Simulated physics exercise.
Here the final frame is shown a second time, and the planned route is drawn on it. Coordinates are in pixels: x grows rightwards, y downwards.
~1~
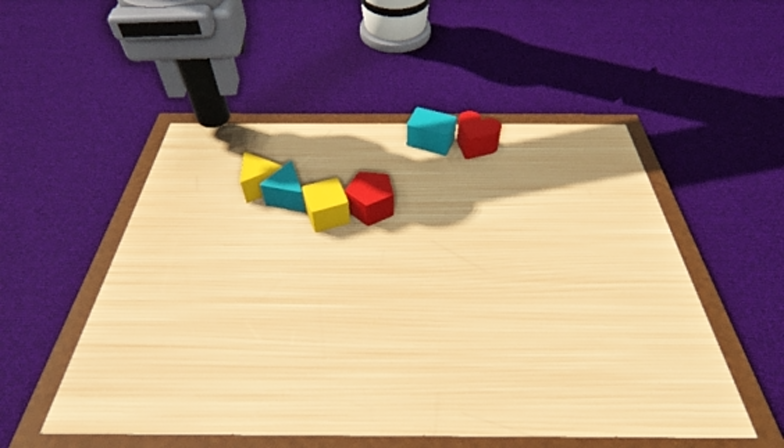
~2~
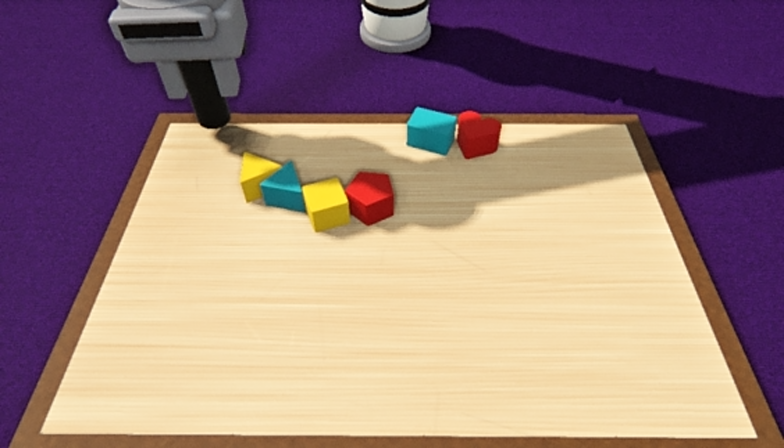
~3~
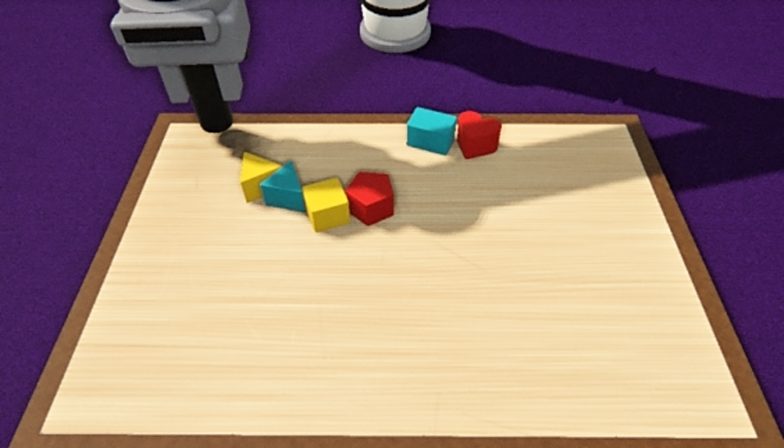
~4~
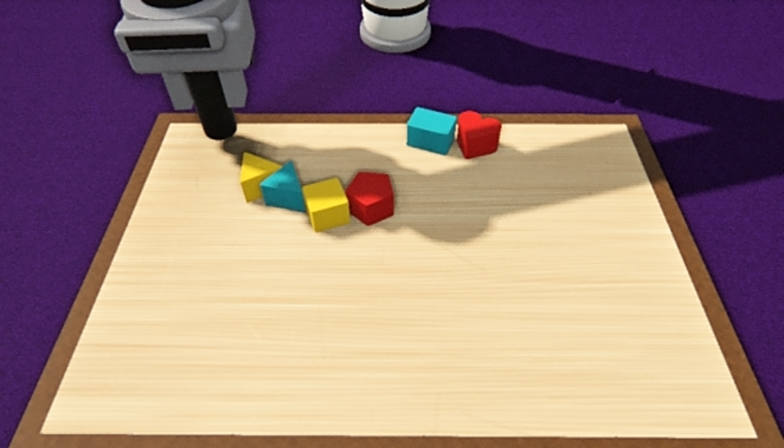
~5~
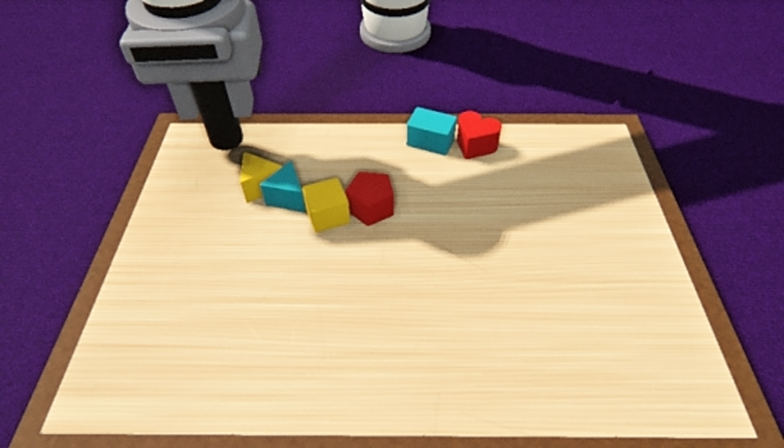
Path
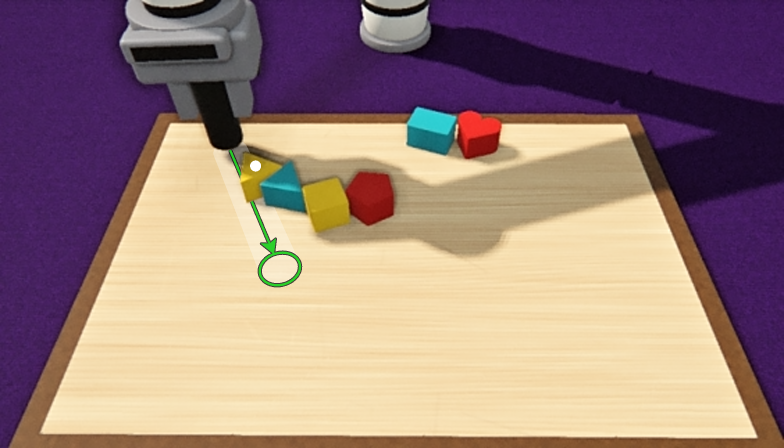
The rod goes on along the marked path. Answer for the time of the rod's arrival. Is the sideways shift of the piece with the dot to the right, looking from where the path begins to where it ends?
The answer is no.
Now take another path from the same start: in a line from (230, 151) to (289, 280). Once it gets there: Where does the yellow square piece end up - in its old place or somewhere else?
By the last moment of the path, the yellow square piece has shifted.
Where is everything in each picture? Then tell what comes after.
The first frame shows rod's lower end at (214, 119); yellow triangular piece at (256, 166); turquoise triangular piece at (284, 178); yellow square piece at (325, 194); red pentagon at (371, 186).
The second frame shows rod at (215, 121); blocks still.
The third frame shows rod at (218, 124); blocks still.
The fourth frame shows rod at (222, 131); blocks still.
The fifth frame shows rod at (227, 141); yellow triangular piece at (256, 166); turquoise triangular piece at (284, 178); yellow square piece at (325, 194); red pentagon at (371, 186).
Drawn move, from (230, 151) to (280, 269); the dot is on the yellow triangular piece.
The first path, step by step. One third of the way, rod at (242, 176); yellow triangular piece at (271, 183), turned 15° anticlockwise; turquoise triangular piece at (295, 194); yellow square piece at (328, 194).
Two thirds of the way, rod at (259, 215); yellow triangular piece at (296, 219), turned 30° anticlockwise; turquoise triangular piece at (320, 231); yellow square piece at (337, 197); red pentagon at (379, 185).
At the end, rod at (277, 259); yellow triangular piece at (322, 248), turned 75° anticlockwise; turquoise triangular piece at (353, 243), turned 55° anticlockwise; yellow square piece at (337, 198), turned 15° anticlockwise; red pentagon at (379, 185).
